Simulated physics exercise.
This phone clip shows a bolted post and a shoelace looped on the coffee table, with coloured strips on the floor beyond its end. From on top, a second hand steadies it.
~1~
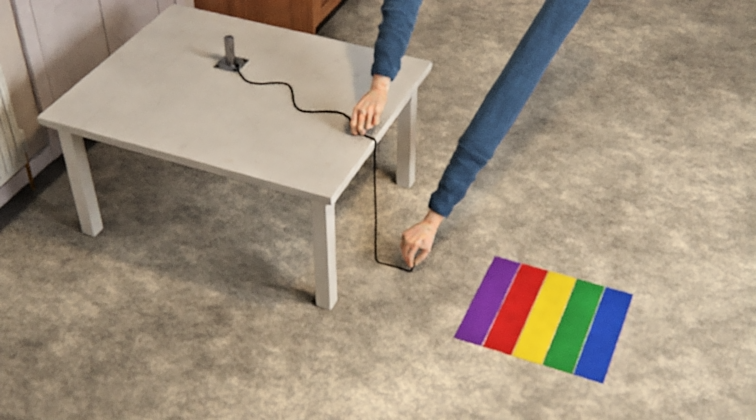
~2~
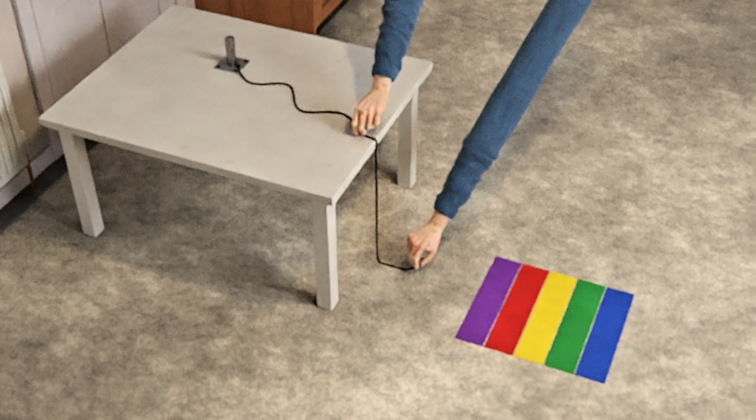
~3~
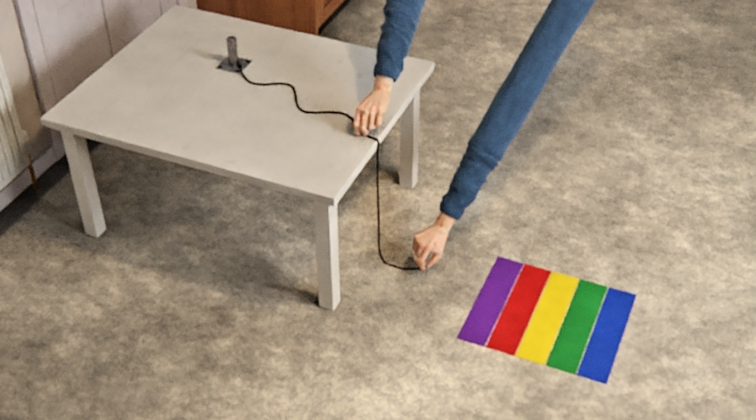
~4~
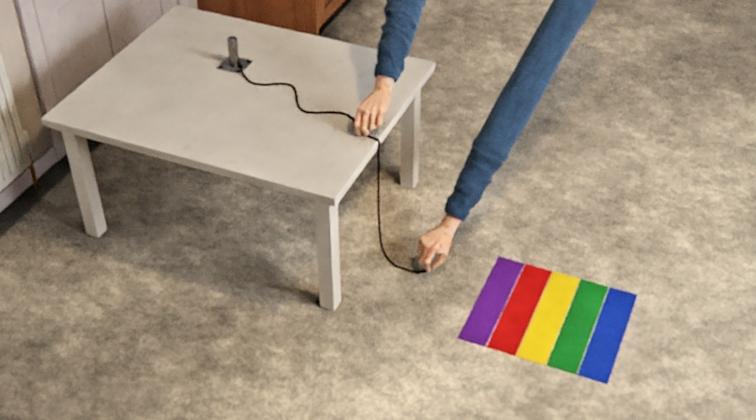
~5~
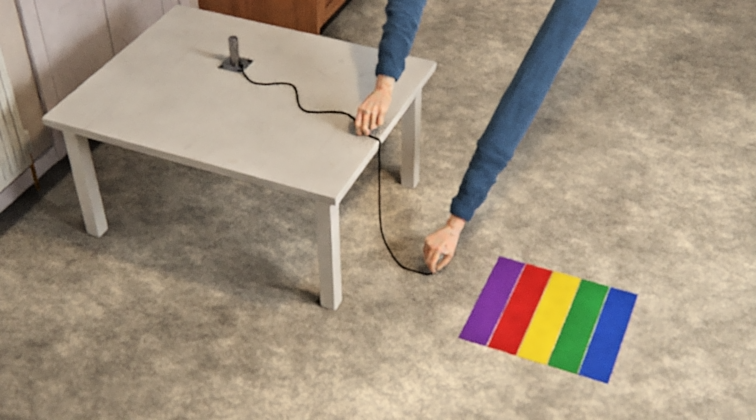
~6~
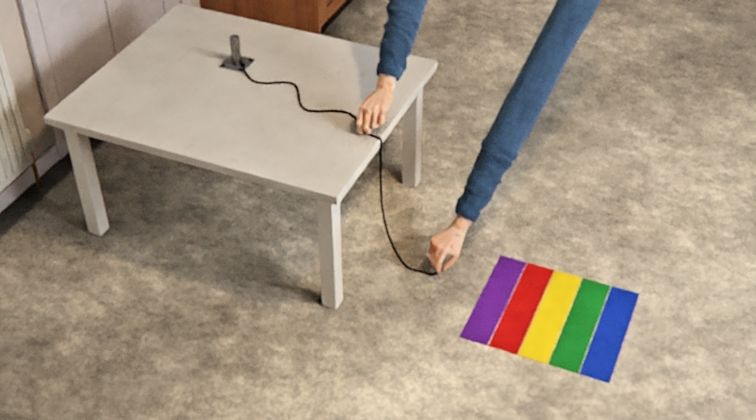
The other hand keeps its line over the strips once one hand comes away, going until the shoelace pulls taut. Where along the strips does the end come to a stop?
Above the yellow strip.
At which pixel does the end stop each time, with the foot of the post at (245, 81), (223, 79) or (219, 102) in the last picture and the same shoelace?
Try by try: (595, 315), (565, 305) and (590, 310).
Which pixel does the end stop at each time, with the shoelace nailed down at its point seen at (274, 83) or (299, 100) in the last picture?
It would be somewhere around (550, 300) the first time and (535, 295) the second.
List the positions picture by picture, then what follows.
In the first picture, end (413, 264); purple (475, 326); red (504, 335); yellow (534, 344); green (563, 353); blue (594, 362).
In the second picture, end (419, 265); shoelace through (246, 80) (294, 95) (339, 113) (376, 148) (377, 200) (377, 250).
In the third picture, end (425, 267).
In the fourth picture, end (431, 268); shoelace through (249, 81) (296, 96) (341, 113) (378, 148) (379, 200) (384, 252).
In the fifth picture, end (436, 269).
In the sixth picture, end (442, 270); shoelace through (251, 79) (299, 94) (344, 112) (380, 147) (382, 199) (396, 252).
Soon after, end near (512, 290); over red.
Then, end near (541, 298); over yellow.
At full stretch, end near (558, 303); over yellow. It gets as far as the yellow strip.
